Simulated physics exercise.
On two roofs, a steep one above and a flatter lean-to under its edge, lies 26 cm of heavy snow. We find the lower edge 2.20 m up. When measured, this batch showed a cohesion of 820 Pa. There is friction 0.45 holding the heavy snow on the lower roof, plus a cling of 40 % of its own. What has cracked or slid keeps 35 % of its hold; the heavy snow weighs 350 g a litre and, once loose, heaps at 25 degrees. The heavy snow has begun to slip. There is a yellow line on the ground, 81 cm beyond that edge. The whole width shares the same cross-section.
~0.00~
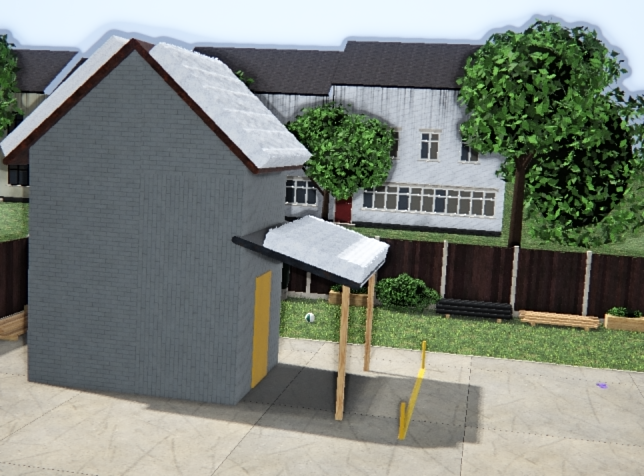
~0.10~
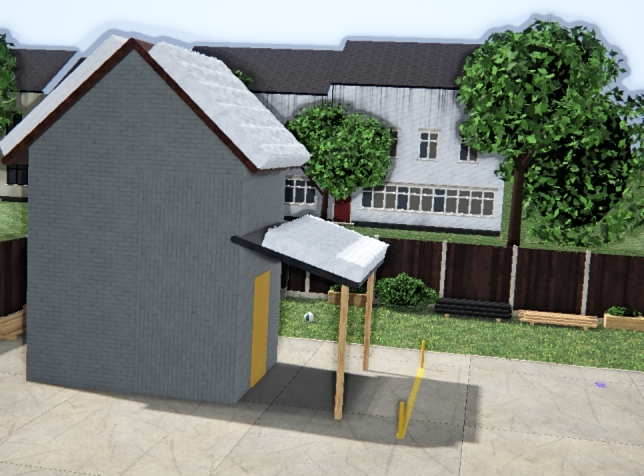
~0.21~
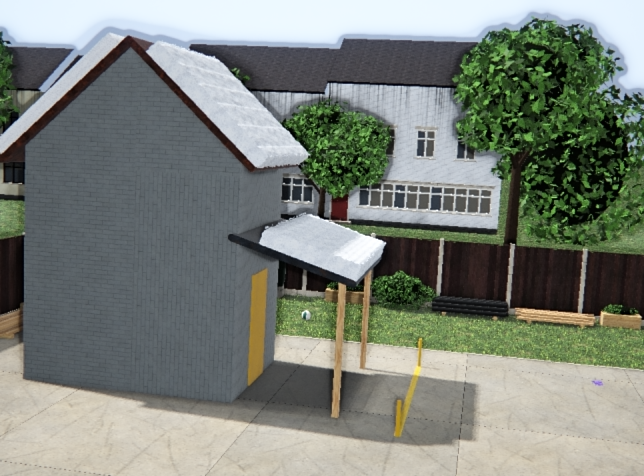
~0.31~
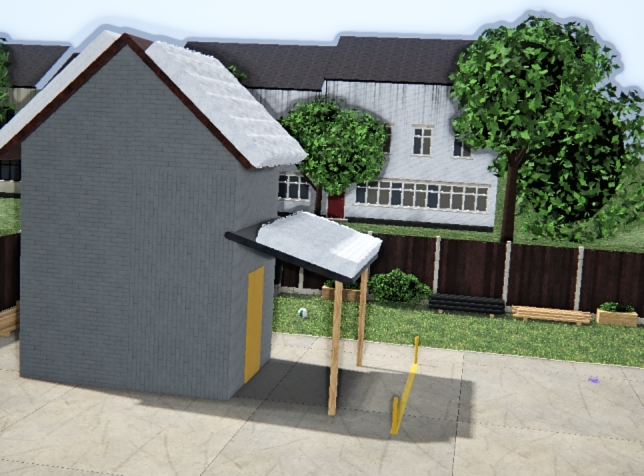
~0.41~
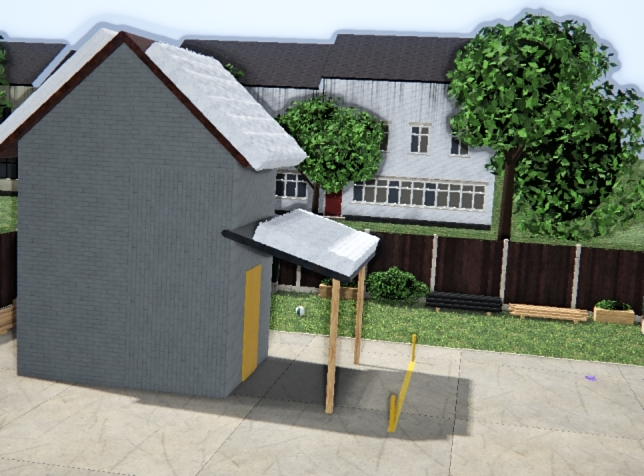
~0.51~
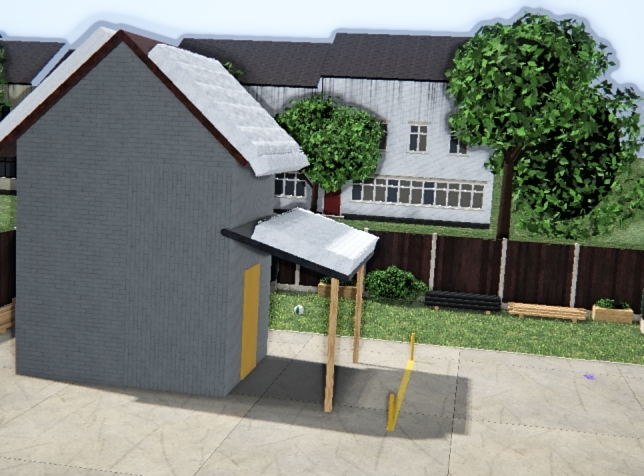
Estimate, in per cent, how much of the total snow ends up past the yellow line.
24 per cent.
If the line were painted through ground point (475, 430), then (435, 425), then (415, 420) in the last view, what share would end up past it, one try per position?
Respectively about 1 in a hundred, 8 in a hundred and 14 in a hundred.
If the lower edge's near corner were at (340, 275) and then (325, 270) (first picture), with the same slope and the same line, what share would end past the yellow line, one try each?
Respectively 30 % and 40 %.
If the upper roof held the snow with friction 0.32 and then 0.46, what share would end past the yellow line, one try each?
I'd say 45 %, followed by 35 %.
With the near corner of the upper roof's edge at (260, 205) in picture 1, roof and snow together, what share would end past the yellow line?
That would come to around 0 %.
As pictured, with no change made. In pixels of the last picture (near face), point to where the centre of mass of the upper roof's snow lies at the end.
Centre noted at roughly (364, 333).
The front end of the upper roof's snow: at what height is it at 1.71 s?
Close to 2.6 metres, I reckon.
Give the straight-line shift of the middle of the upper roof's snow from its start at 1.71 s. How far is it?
Straight-line shift: Roughly 2.6 m.
After 1.06 s, none is below the lower edge and 0 % is past the line.
After 1.71 s, none is below the lower edge and 0 % is past the line.
After 2.35 s, 21 % is below the lower edge and 5 % is past the line.
After 3.00 s, 43 % is below the lower edge and 23 % is past the line.
After 3.60 s, at the end, 43 % is below the lower edge and 24 % is past the line.
